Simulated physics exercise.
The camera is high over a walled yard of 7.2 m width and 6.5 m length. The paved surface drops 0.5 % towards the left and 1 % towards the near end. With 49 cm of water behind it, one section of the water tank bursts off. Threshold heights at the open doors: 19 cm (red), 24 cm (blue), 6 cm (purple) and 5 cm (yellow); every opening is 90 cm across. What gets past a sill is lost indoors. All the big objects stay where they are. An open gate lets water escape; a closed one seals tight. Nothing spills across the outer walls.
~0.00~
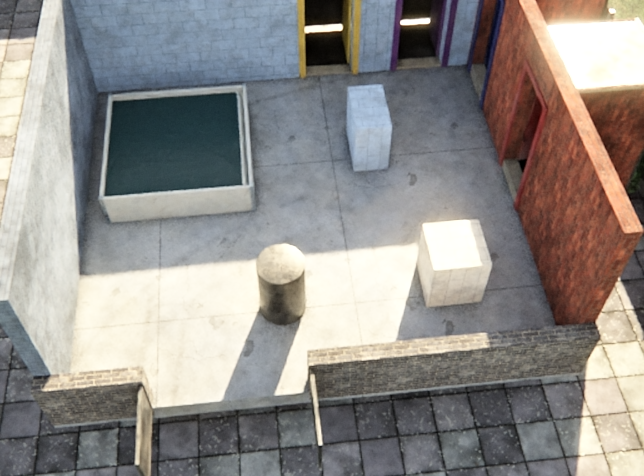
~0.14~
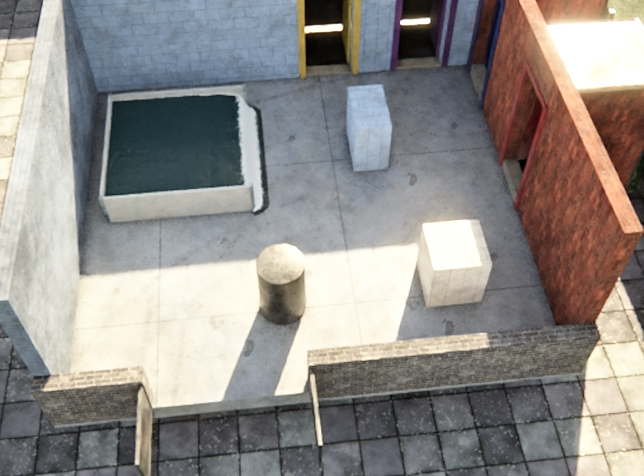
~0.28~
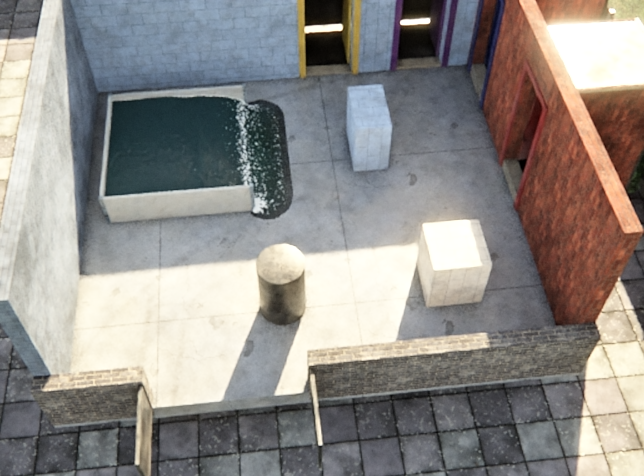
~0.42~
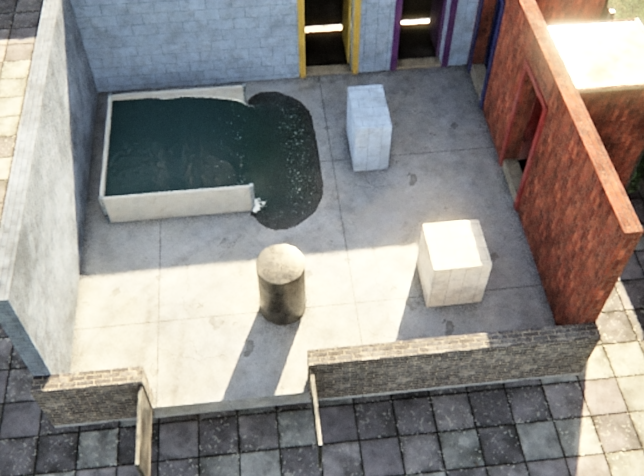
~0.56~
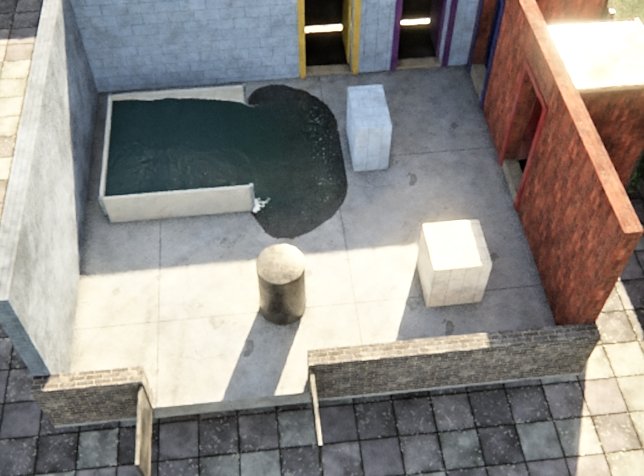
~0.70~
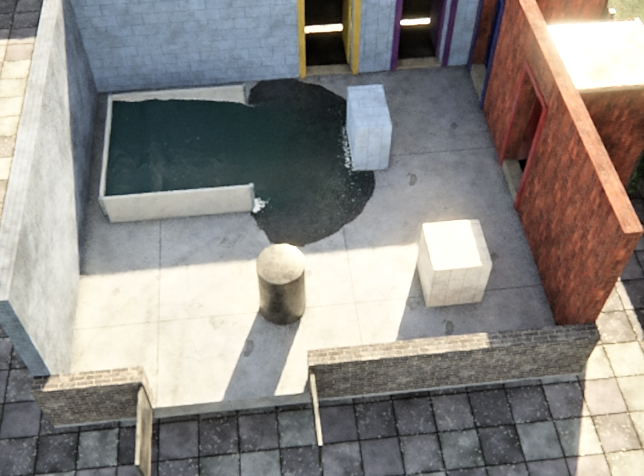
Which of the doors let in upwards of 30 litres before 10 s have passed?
Door by door: At the red door it does not reach the limit; at the blue door it stays under the limit; at the purple door it passes the limit; at the yellow door it exceeds the limit.
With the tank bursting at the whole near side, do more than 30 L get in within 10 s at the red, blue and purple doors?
Against that limit: Red not over, blue below, purple under.
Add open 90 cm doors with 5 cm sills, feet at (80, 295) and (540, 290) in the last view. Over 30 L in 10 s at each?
In turn: Not over, above.
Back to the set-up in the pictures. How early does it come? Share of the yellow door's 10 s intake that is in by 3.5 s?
About 40 per cent.
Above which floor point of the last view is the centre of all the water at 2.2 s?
Near (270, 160).
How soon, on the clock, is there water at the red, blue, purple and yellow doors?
Red 1.6 s, blue 1.8 s, purple 1.8 s, yellow 1.0 s.
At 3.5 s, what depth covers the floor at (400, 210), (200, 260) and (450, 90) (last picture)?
About 5, 0 and 17 cm.
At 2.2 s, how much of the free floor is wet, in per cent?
About 45 per cent.
After 1.4 s water covers 30 % of the floor and is deepest (34 cm) near (336, 154); red door not reached, blue door not reached, purple door not reached, yellow door 7 cm at the sill, 0 L in.
After 2.2 s water covers 45 % of the floor and is deepest (32 cm) near (336, 154); red door 9 cm at the sill, 0 L in, blue door 13 cm at the sill, 0 L in, purple door 12 cm at the sill, 0 L in, yellow door 10 cm at the sill, 4 L in.
After 3.5 s water covers 55 % of the floor and is deepest (24 cm) near (462, 75); red door 12 cm at the sill, 0 L in, blue door 22 cm at the sill, 1 L in, purple door 11 cm at the sill, 16 L in, yellow door 17 cm at the sill, 68 L in.
After 6.0 s water covers 75 % of the floor and is deepest (18 cm) near (551, 341); red door 11 cm at the sill, 0 L in, blue door 9 cm at the sill, 2 L in, purple door 9 cm at the sill, 50 L in, yellow door 8 cm at the sill, 155 L in.
After 10.0 s water covers 95 % of the floor and is deepest (16 cm) near (69, 400); red door 4 cm at the sill, 0 L in, blue door 4 cm at the sill, 2 L in, purple door 3 cm at the sill, 55 L in, yellow door 4 cm at the sill, 161 L in.
